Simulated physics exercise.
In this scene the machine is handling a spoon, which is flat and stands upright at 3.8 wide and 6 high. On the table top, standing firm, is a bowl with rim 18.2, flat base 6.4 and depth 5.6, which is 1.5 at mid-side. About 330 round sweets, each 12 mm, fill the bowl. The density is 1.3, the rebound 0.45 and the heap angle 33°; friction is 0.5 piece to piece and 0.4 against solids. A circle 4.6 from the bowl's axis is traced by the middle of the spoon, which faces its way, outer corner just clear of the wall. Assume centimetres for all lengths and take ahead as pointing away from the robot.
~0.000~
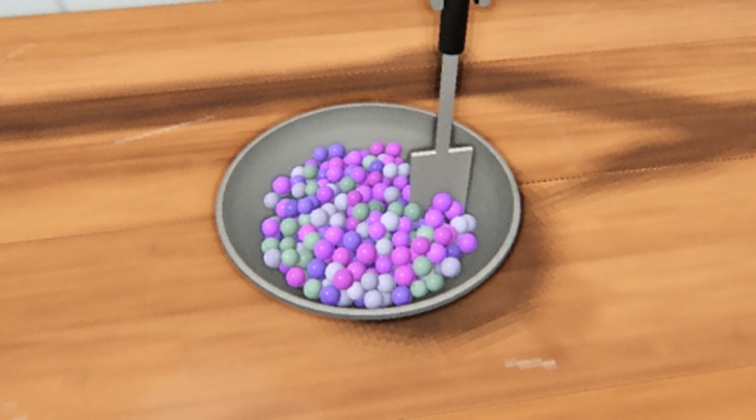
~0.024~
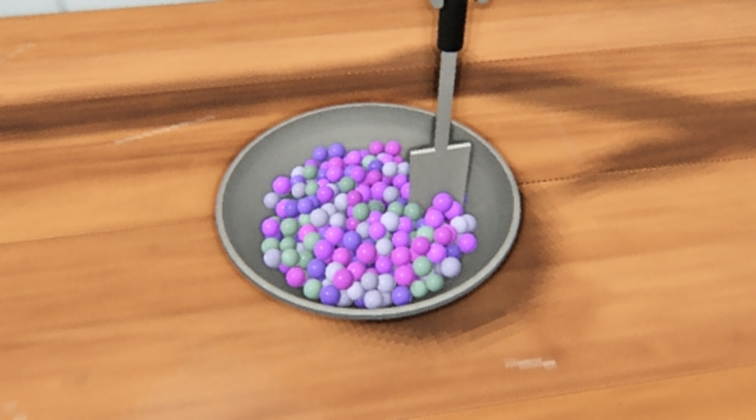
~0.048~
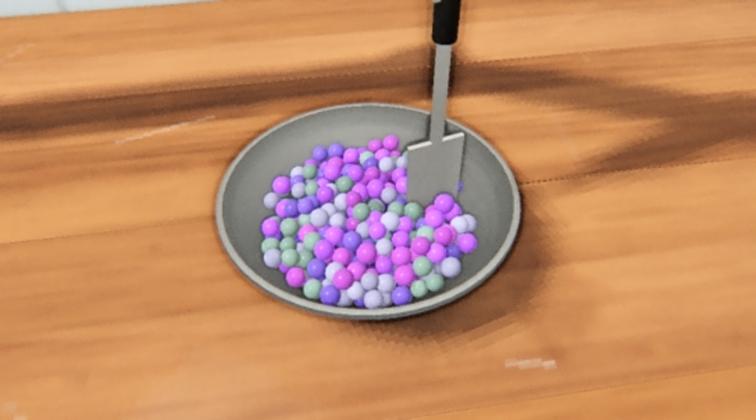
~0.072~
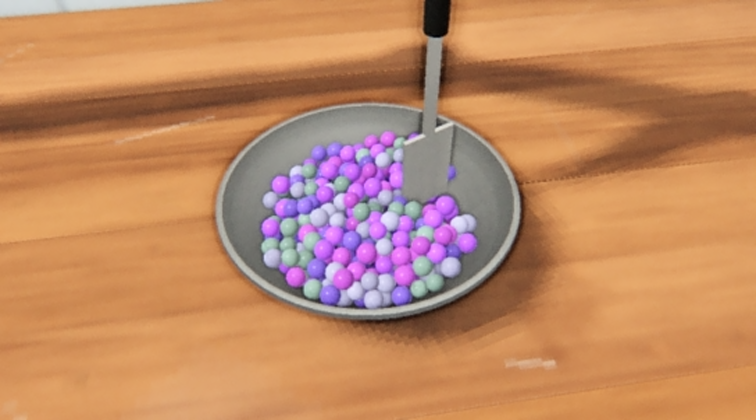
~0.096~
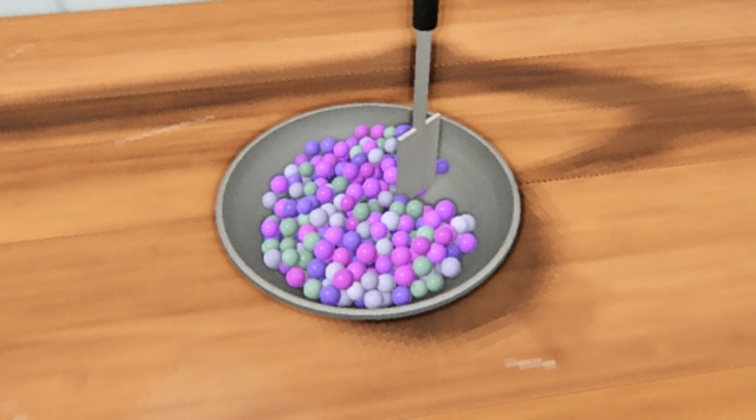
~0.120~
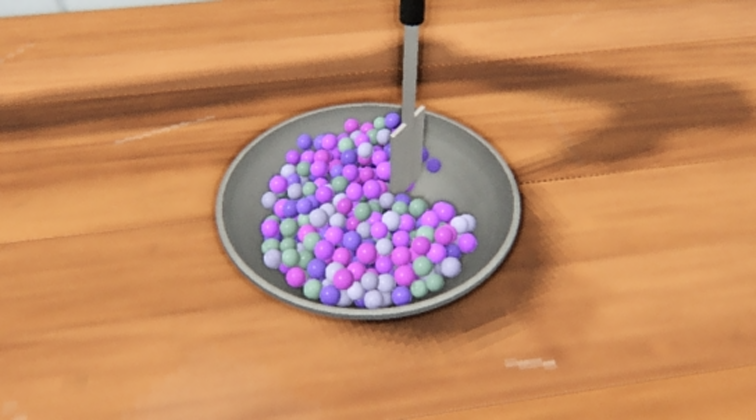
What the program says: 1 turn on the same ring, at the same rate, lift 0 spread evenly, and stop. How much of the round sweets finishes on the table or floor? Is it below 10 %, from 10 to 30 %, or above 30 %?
From 10 to 30 %.
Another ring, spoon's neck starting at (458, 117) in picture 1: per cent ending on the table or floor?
20 %.
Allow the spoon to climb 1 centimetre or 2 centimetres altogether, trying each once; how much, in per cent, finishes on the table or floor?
About 20 per cent on the first try and 15 per cent on the second.
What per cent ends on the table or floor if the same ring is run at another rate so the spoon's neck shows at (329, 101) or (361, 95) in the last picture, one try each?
Some 50 and 40 per cent respectively.
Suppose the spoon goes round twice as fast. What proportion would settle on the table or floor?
Roughly 40 per cent.
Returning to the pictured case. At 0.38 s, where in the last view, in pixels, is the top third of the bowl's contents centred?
Centre estimate: Approx. (295, 228) px.
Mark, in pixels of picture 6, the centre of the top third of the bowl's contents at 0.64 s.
About (448, 232).
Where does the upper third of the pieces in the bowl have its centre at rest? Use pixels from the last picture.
Centre, approx.: (406, 169).
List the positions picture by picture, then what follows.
The spoon neck at (444, 132), 0° round; upper third of the load around (363, 212), from x 270 to 465, top at y 150; 326 in the bowl, in the first frame.
The spoon neck at (443, 129), 3° round; upper third of the load around (364, 212), from x 270 to 465, top at y 150, in the second frame.
The spoon neck at (438, 121), 13° round; upper third of the load around (369, 210), from x 270 to 465, top at y 145, in the third frame.
The spoon neck at (430, 113), 24° round; upper third of the load around (368, 206), from x 270 to 465, top at y 140, in the fourth frame.
The spoon neck at (420, 107), 36° round; upper third of the load around (366, 197), from x 270 to 465, top at y 130, in the fifth frame.
The spoon neck at (409, 101), 47° round; upper third of the load around (359, 193), from x 270 to 465, top at y 120; 326 in the bowl, in the sixth frame.
After 0.38 s, 168° round, highest piece 8 above the table; 319 in the bowl, 4 on the table or floor, 3 in flight or on the tool.
After 0.64 s, 290° round, highest piece 8 above the table; 290 in the bowl, 25 on the table or floor, 11 in flight or on the tool.
After 0.97 s, 0° round, highest piece 6 above the table; 269 in the bowl, 56 on the table or floor, 1 in flight or on the tool.
After 1.67 s, 0° round, highest piece 6 above the table; 269 in the bowl, 57 on the table or floor.
In the end, 269 in the bowl, 57 on the table or floor. That is 17 % on the table or floor.
